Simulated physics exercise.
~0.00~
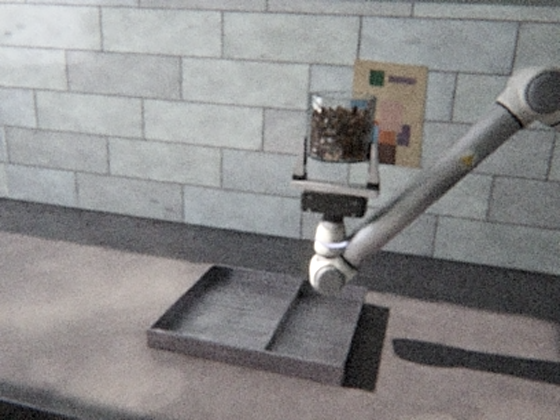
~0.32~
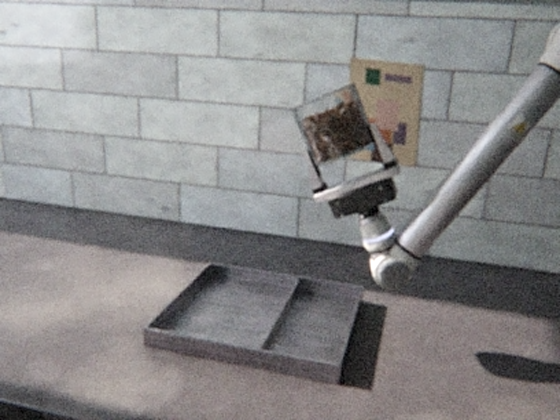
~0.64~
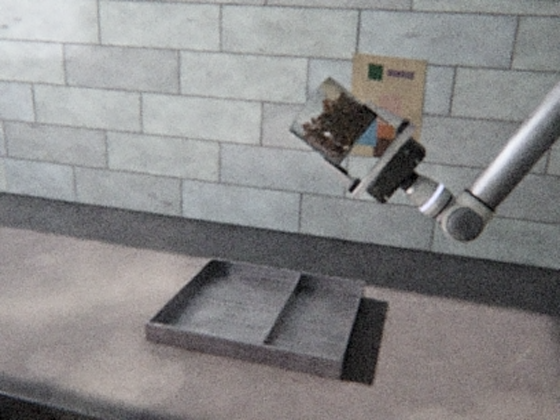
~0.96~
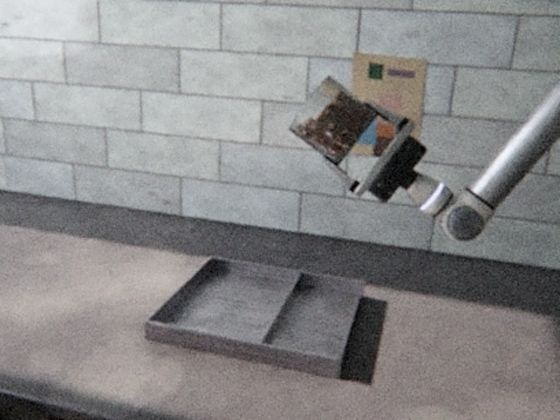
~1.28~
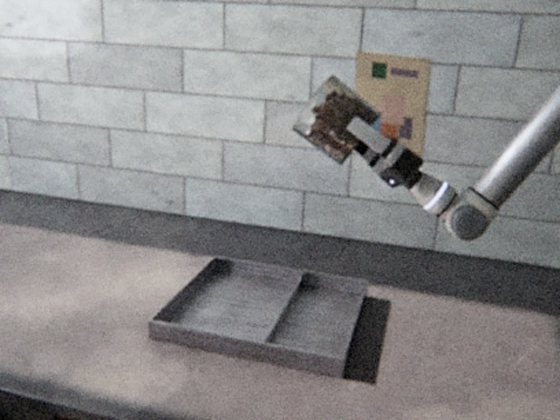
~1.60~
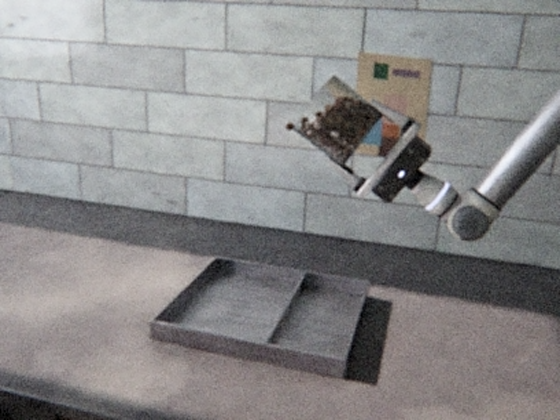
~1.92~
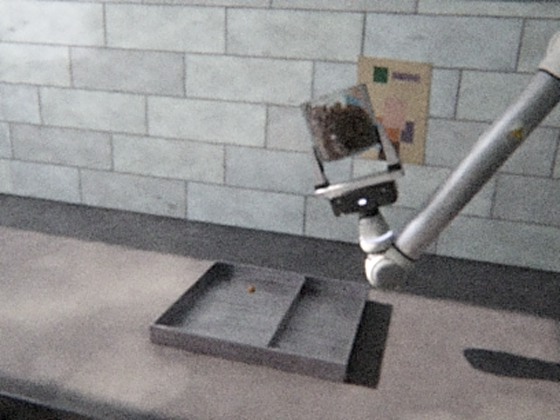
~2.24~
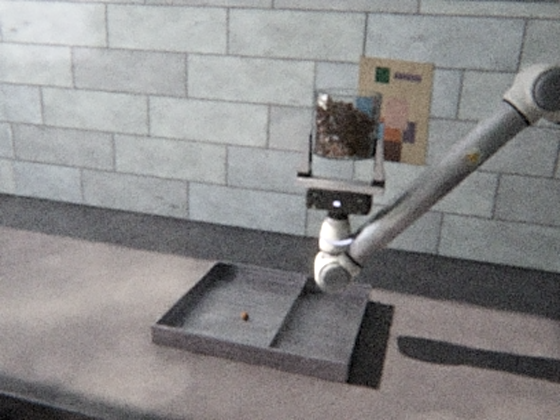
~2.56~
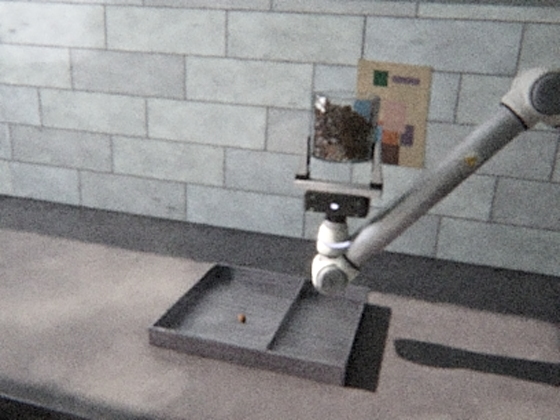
A robot arm tipped a clear cup of brown pellets to the left above a divided gray tray, held it slanted while it rolled, then stood it upright again, leaving nearly everything inside and just one pellet in the tray's left part.
